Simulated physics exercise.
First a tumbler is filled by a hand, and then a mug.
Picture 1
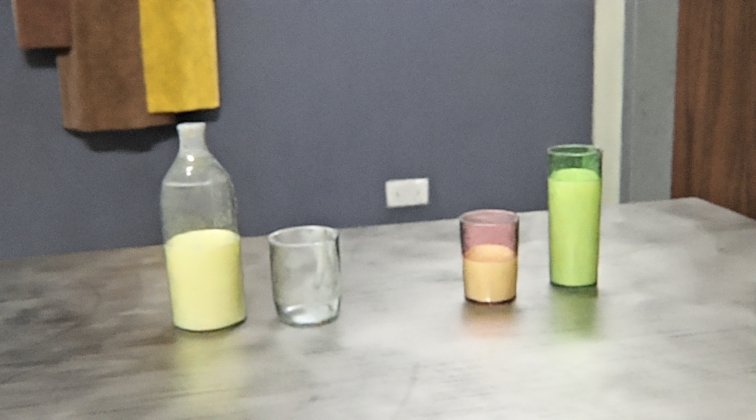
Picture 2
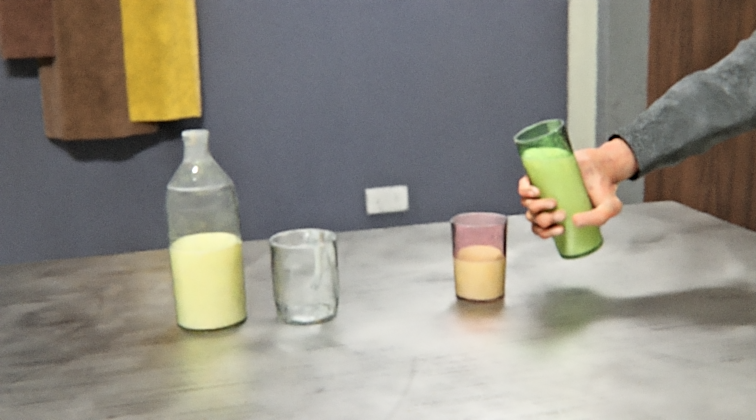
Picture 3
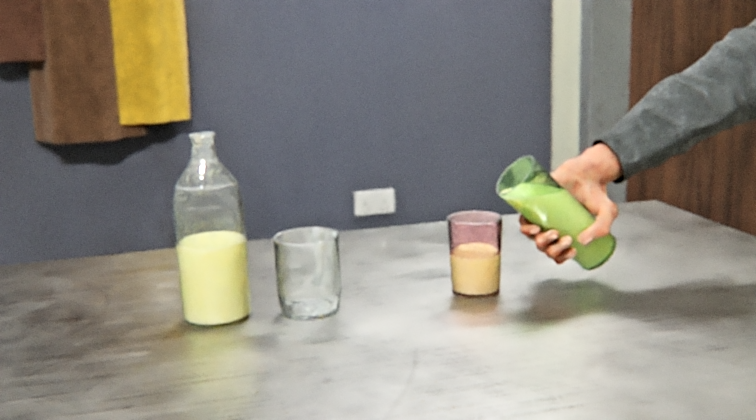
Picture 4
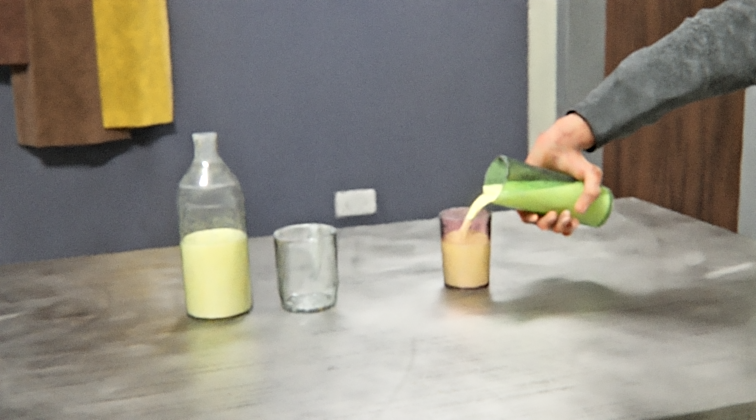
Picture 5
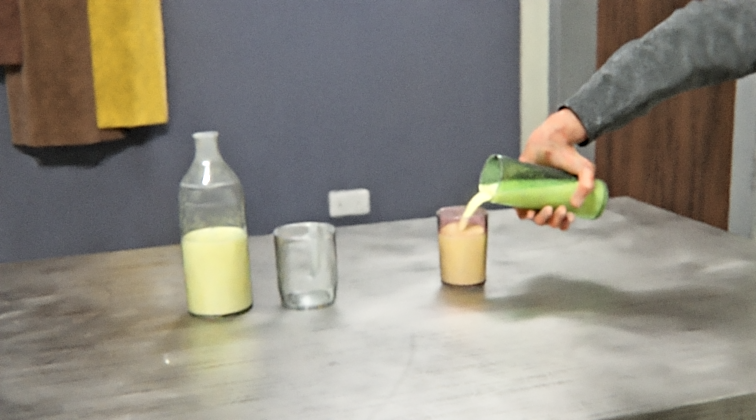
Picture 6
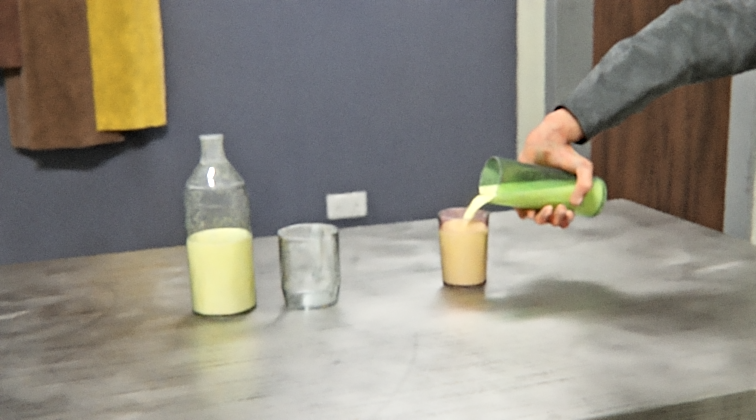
To begin with, a bottle, an empty glass, a half-full pinkish tumbler and a tall green glass stand on a grey table. A hand from the right lifts the tall glass, brings it left and tilts it, then pours a pale stream into the tumbler, whose level rises.
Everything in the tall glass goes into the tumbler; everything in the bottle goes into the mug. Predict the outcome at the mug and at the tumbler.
The mug overflows, the tumbler overflows.
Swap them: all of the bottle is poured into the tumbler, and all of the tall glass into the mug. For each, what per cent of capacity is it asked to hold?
The first sits near 210 per cent of capacity and the second near 90 per cent.
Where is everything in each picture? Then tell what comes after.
The first frame shows both stand on the top; tall glass (574, 215) about three quarters full; bottle (201, 222) about a third full; tumbler (489, 256) about half full; mug (306, 274) empty.
The second frame shows the hand lifts the tall glass; tall glass (559, 188) tipped 20° with all of its load; tumbler about half full, surface at (479, 257).
In the third frame, the tall glass is brought over; tall glass (556, 213) tipped 45° with all of its load; tumbler (475, 253) about half full.
In the fourth frame, a stream runs into the tumbler; tall glass (547, 193) tipped 70° with nearly all of its load; tumbler about two thirds full, surface at (466, 240).
In the fifth frame, a stream runs into the tumbler; tall glass (542, 189) tipped 75° with about three quarters of its load; mug (306, 264) empty.
In the sixth frame, a stream runs into the tumbler; tall glass (541, 188) tipped 75° with about three quarters of its load; bottle about a third full, surface at (219, 237); tumbler about three quarters full, surface at (463, 228); mug (310, 264) empty.
Soon after, the tumbler is full to the brim and has run over.
In the end, the mug is full to the brim and has run over; the tumbler is full to the brim and has run over.
